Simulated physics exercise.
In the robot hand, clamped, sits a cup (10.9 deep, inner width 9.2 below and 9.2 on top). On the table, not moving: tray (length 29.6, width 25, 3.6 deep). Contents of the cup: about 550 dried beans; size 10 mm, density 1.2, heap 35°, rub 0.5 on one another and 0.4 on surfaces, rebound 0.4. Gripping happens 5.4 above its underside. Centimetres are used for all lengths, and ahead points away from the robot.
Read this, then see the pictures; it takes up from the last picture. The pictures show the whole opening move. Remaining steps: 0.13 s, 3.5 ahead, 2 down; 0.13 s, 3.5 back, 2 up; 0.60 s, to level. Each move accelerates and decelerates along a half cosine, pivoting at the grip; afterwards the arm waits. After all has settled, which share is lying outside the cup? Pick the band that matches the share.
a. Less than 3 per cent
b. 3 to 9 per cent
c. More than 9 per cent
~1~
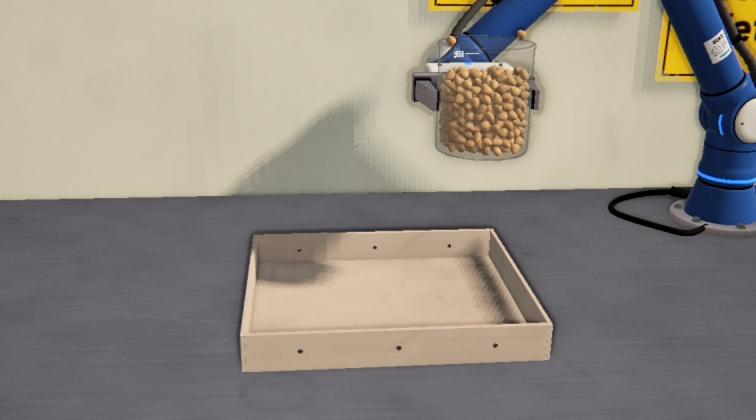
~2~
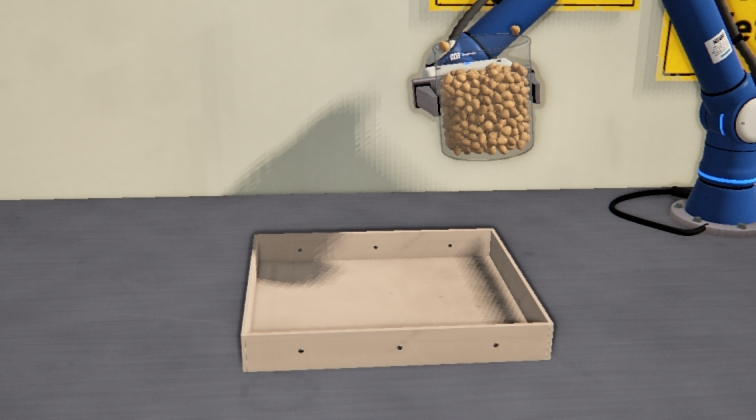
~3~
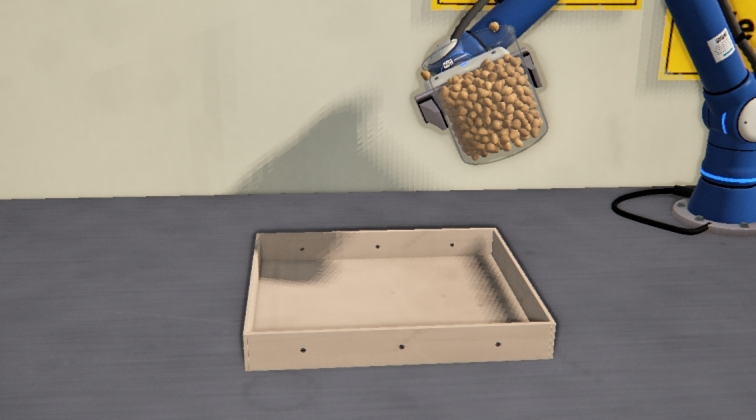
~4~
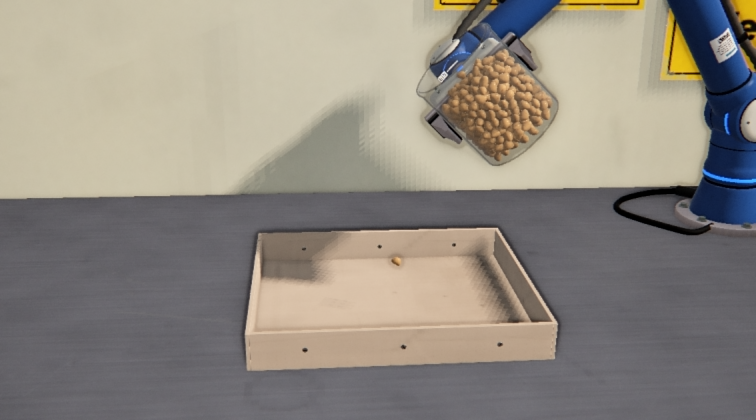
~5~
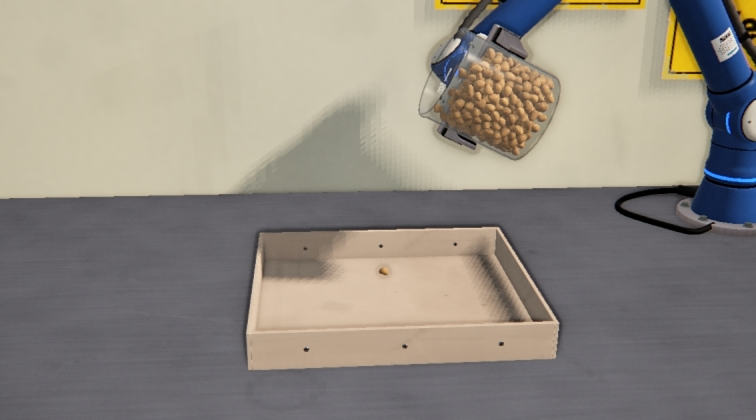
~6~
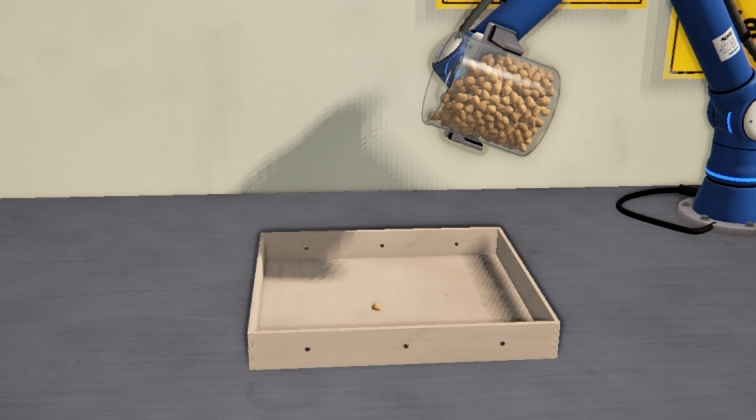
Answer: B.
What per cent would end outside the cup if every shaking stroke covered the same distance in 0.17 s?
Around 5 percent.
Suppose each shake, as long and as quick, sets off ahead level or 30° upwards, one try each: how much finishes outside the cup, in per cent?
Estimates, in order: 15 % then 20 %.
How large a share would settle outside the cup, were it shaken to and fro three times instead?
15 %.
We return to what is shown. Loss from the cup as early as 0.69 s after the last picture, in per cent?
About 5 in a hundred parts are out.
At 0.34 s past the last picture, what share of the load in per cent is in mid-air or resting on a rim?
Some 4 percent.
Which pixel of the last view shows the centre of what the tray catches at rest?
Approximately (362, 302) in pixels.
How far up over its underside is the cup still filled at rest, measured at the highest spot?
Around 10.5 cm up.
Then, 0.34 s after the last picture, tilted 67° forward, highest piece 26 above the table; 522 in the cup, 5 in the tray, 21 in flight or on a rim.
Then, 0.69 s after the last picture, tilted 13° forward, highest piece 28 above the table; 518 in the cup, 29 in the tray, 1 in flight or on a rim.
Then, 1.06 s after the last picture, level, highest piece 29 above the table; 518 in the cup, 30 in the tray.
Then, 2.11 s after the last picture, level, highest piece 29 above the table; 518 in the cup, 30 in the tray.
Final count, 518 in the cup, 30 in the tray. That is 5 % outside the cup.
